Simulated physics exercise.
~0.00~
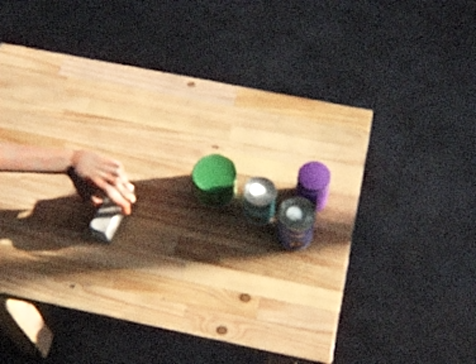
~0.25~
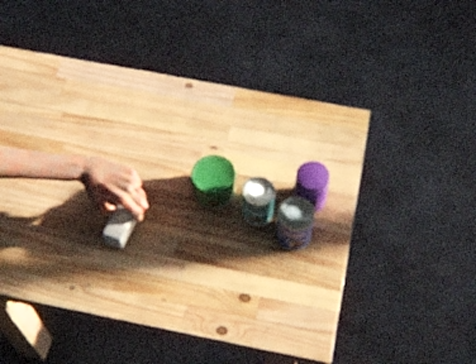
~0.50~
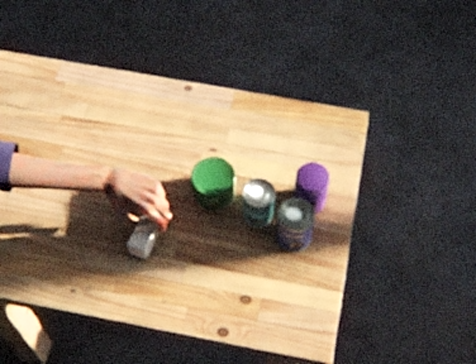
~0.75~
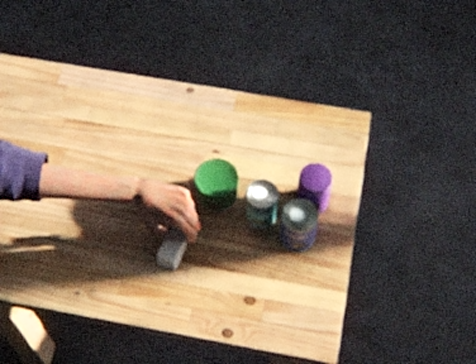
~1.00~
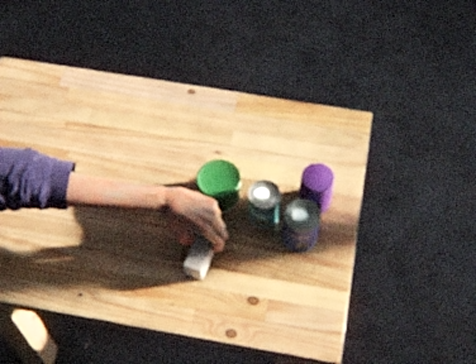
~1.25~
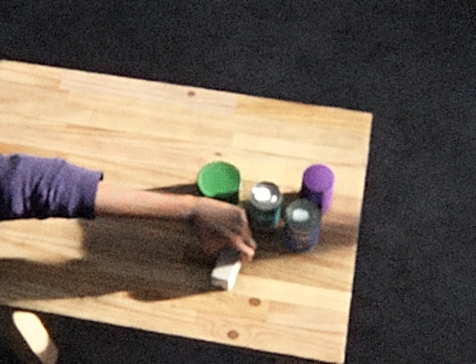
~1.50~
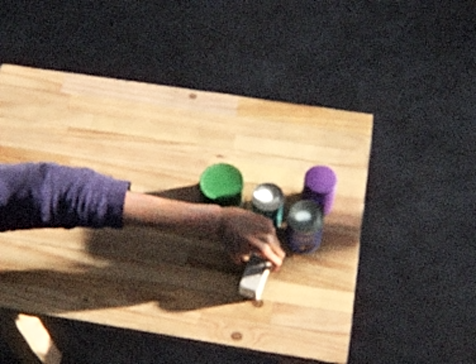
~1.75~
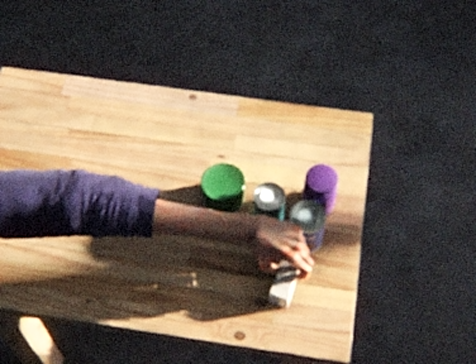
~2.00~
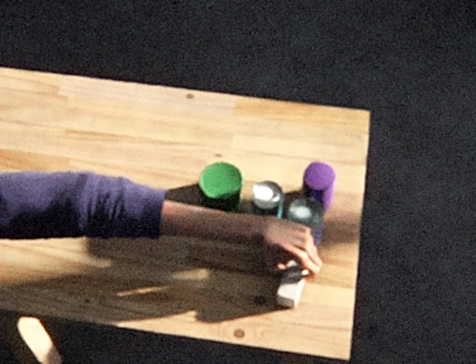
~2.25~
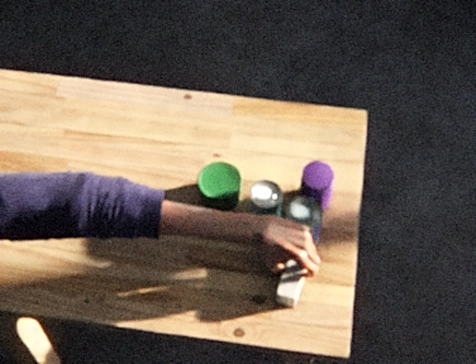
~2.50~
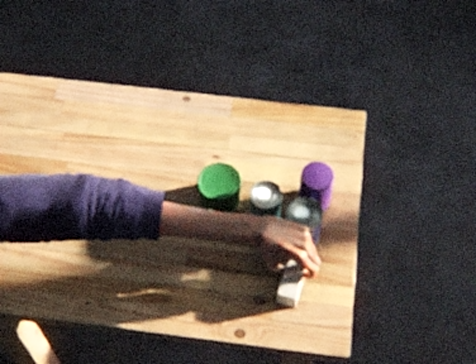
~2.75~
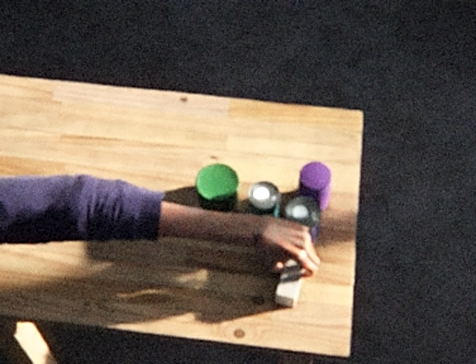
On a wooden table, a hand slides a small block right, stopping beside four upright containers.
